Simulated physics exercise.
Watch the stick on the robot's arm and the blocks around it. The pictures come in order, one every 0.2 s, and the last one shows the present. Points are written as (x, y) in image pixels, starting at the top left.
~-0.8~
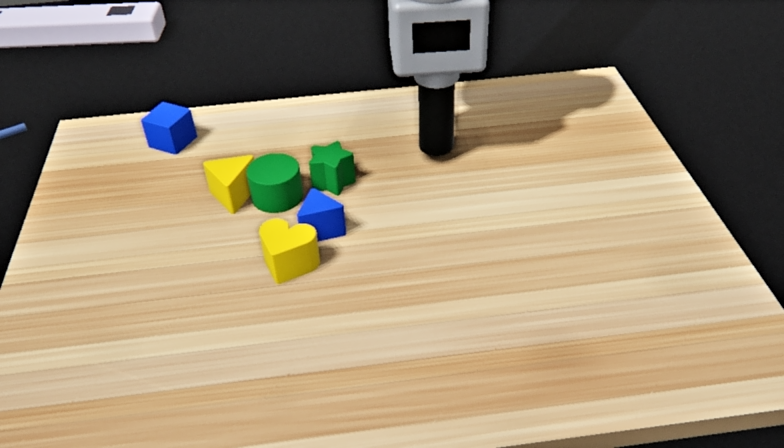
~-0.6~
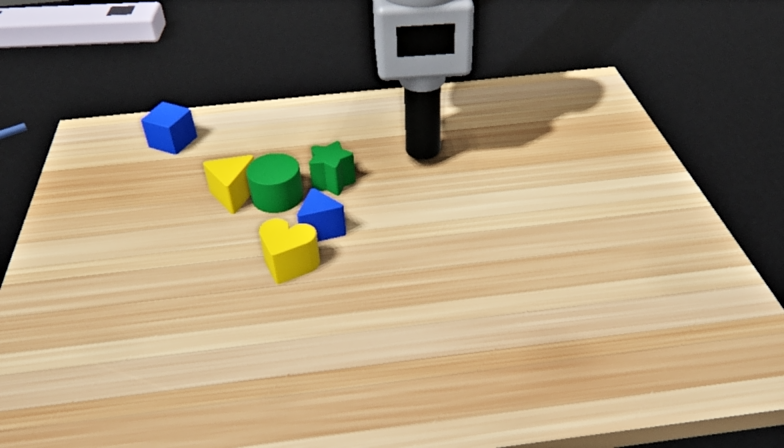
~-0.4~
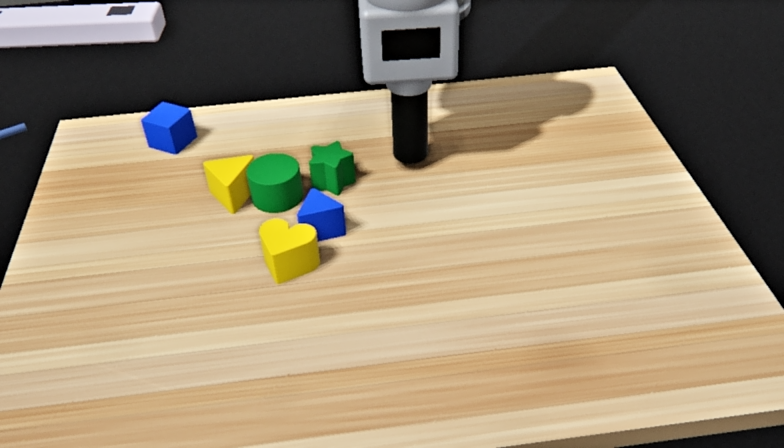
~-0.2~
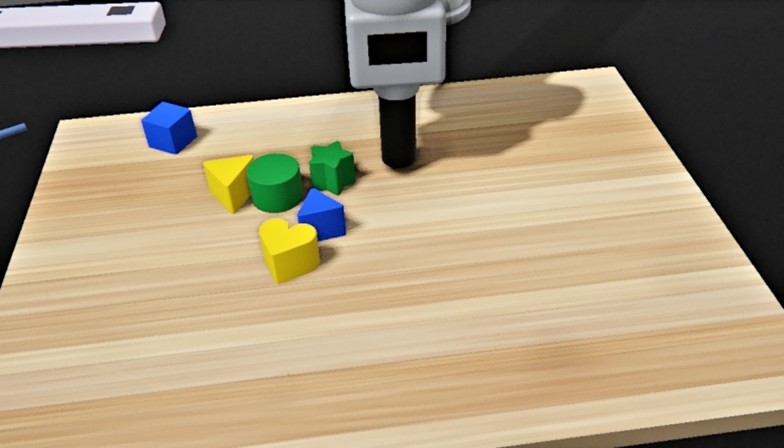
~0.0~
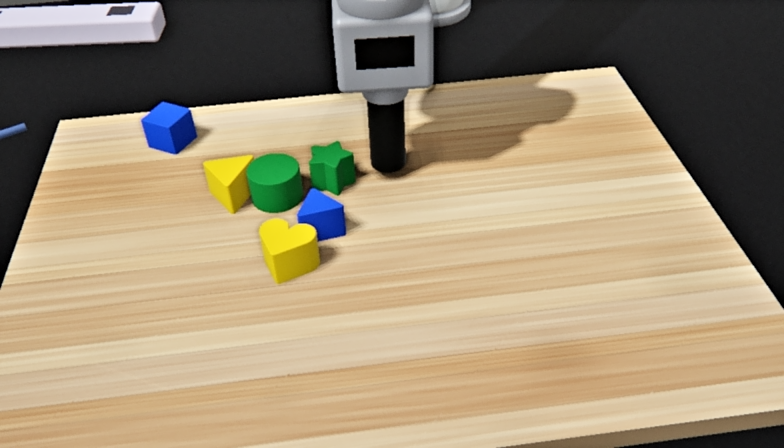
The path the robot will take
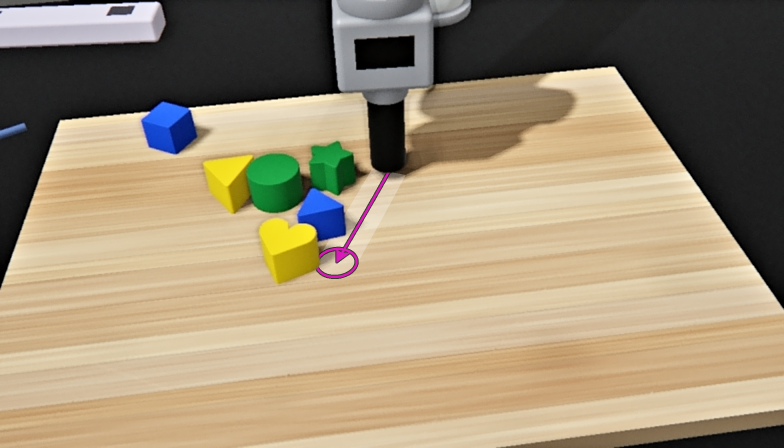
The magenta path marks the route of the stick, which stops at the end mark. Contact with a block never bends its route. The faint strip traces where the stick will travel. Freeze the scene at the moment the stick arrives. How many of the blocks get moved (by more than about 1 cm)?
I foresee one block being moved.
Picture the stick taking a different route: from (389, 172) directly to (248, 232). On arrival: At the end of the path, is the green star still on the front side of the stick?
No, I don't think so.
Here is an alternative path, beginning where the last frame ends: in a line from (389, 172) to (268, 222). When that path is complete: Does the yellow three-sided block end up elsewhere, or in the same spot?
It is moved off its spot.
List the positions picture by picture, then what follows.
In the first picture, tip of the stick (436, 146), middles of tops, yellow heart-shaped block (285, 234), blue three-sided block (318, 202), green star (329, 153).
In the second picture, stick (423, 150), nothing pushed.
In the third picture, stick (410, 154), nothing pushed.
In the fourth picture, stick (399, 158), nothing pushed.
In the fifth picture, stick (388, 163), yellow heart-shaped block (285, 234), blue three-sided block (318, 202), green star (329, 153).
The line goes from (389, 172) to (336, 263).
On the path given first. One third of the way, stick (372, 191); nothing pushed yet.
Two thirds of the way, stick (355, 220); blue three-sided block (315, 204), turned 15° clockwise.
At the end, stick (335, 253); yellow heart-shaped block (281, 236); blue three-sided block (308, 212), turned 65° clockwise; green star unmoved.
